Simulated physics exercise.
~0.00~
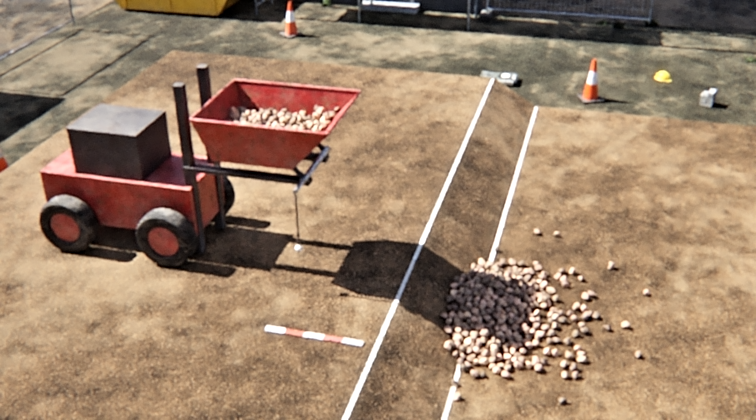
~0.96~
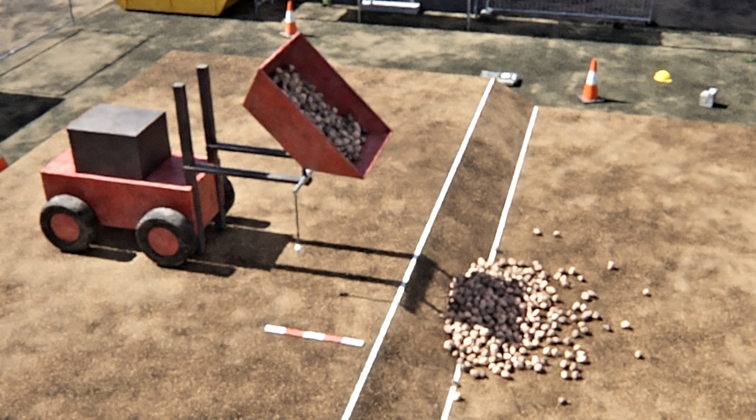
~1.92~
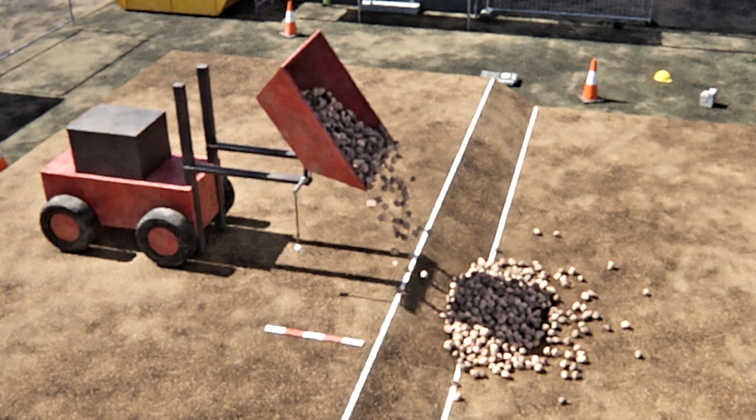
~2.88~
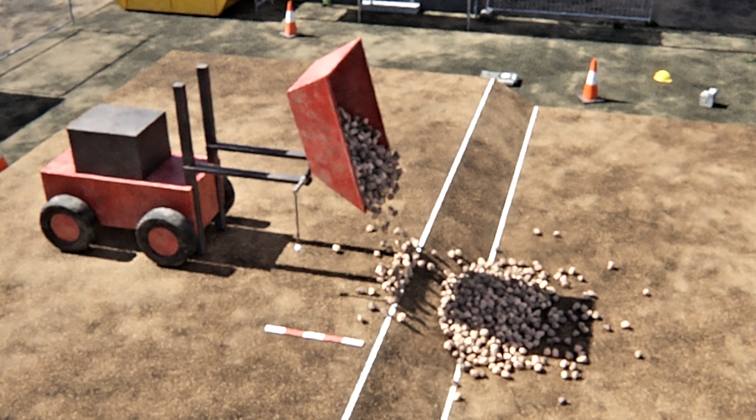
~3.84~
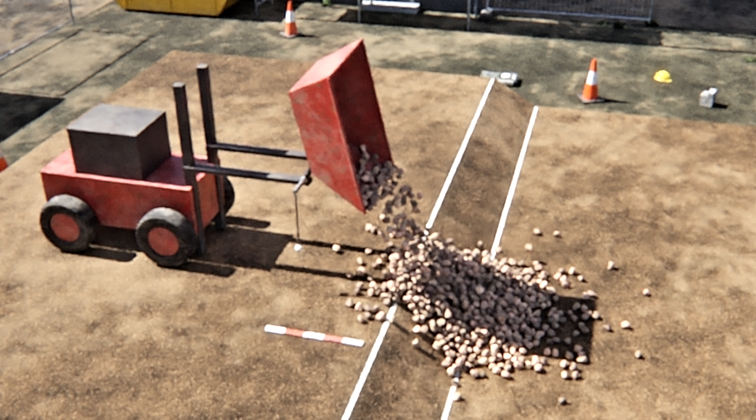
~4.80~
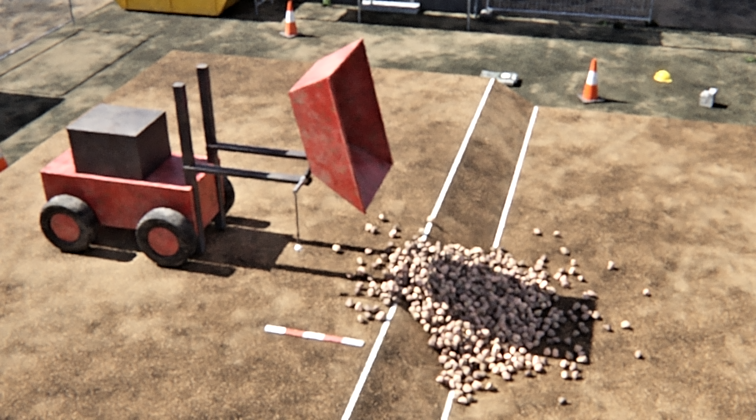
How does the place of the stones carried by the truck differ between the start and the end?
At the start they sit up in the red skip at the left. At the end they lie lower and further right, spread on the ground across the slope and joined to the older heap.
